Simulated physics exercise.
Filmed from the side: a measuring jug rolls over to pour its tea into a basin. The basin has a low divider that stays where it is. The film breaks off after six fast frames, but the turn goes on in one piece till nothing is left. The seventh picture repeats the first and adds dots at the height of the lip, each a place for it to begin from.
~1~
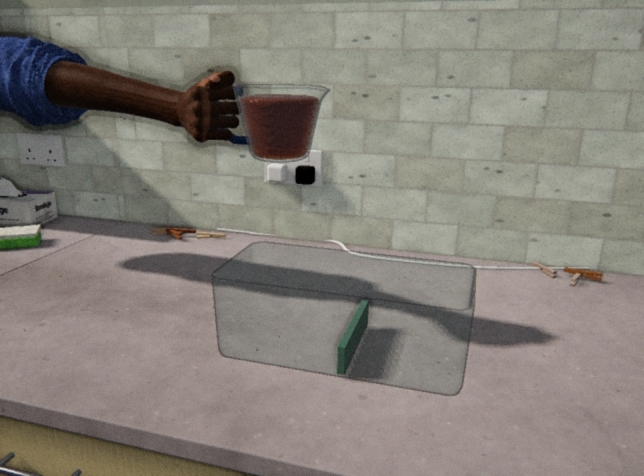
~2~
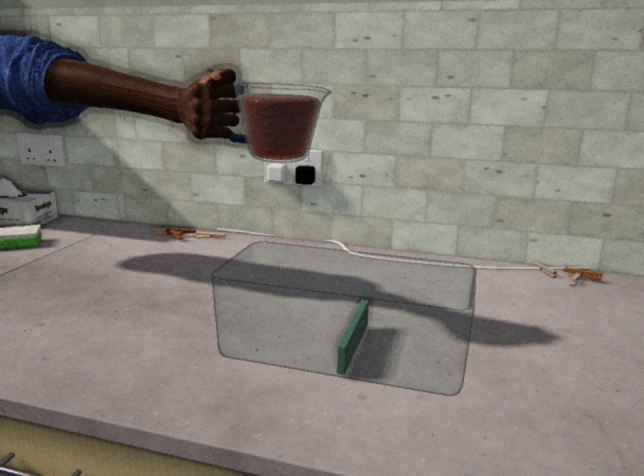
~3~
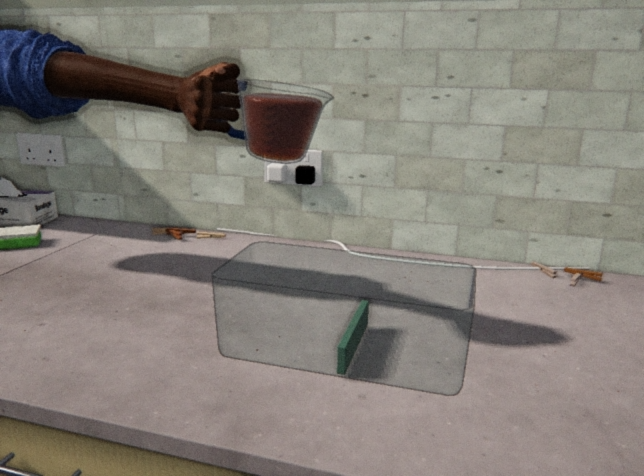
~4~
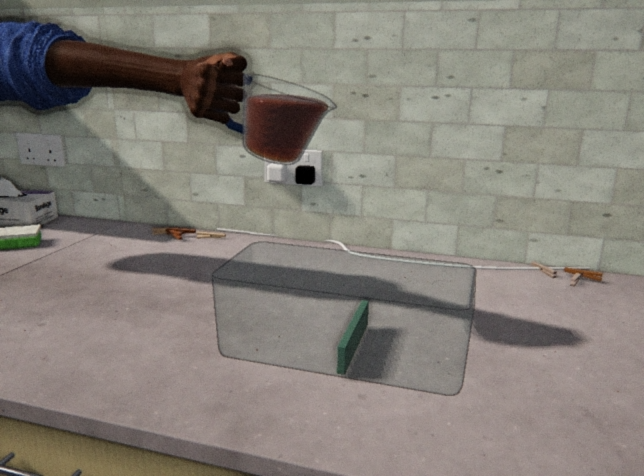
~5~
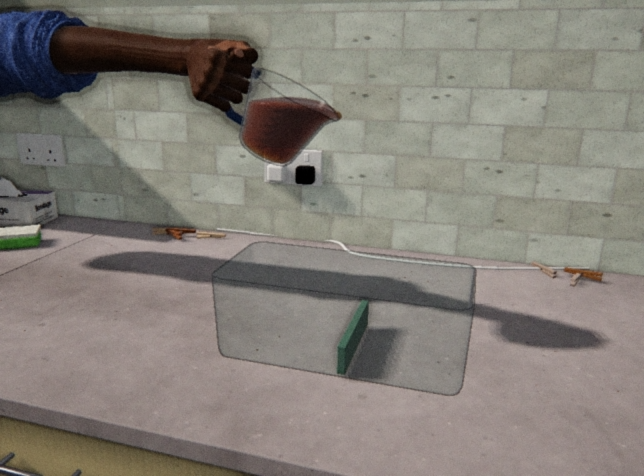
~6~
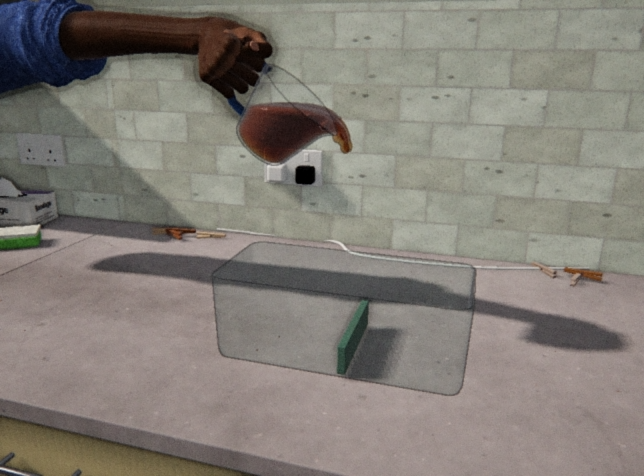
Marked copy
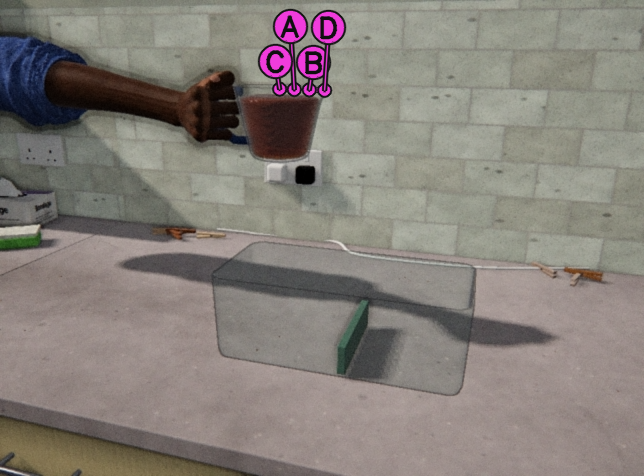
On a kitchen worktop, a hand tilting a glass jug of tea rightward above a clear basin, liquid just passing the lip.
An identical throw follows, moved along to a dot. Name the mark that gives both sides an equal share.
Spot B.
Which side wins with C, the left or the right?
The left side.
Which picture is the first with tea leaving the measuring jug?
In picture 5.
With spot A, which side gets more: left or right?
More ends on the left.
In magenta, A at (294, 89); B at (309, 89); C at (279, 89); D at (324, 90).
If A is chosen, about 72 % ends left of the wall and 23 % right of it; 5 % is lost outside.
If B is chosen, about 52 % ends left of the wall and 46 % right of it.
If C is chosen, about 87 % ends left of the wall and 7 % right of it; 6 % is lost outside.
If D is chosen, about 25 % ends left of the wall and 73 % right of it.
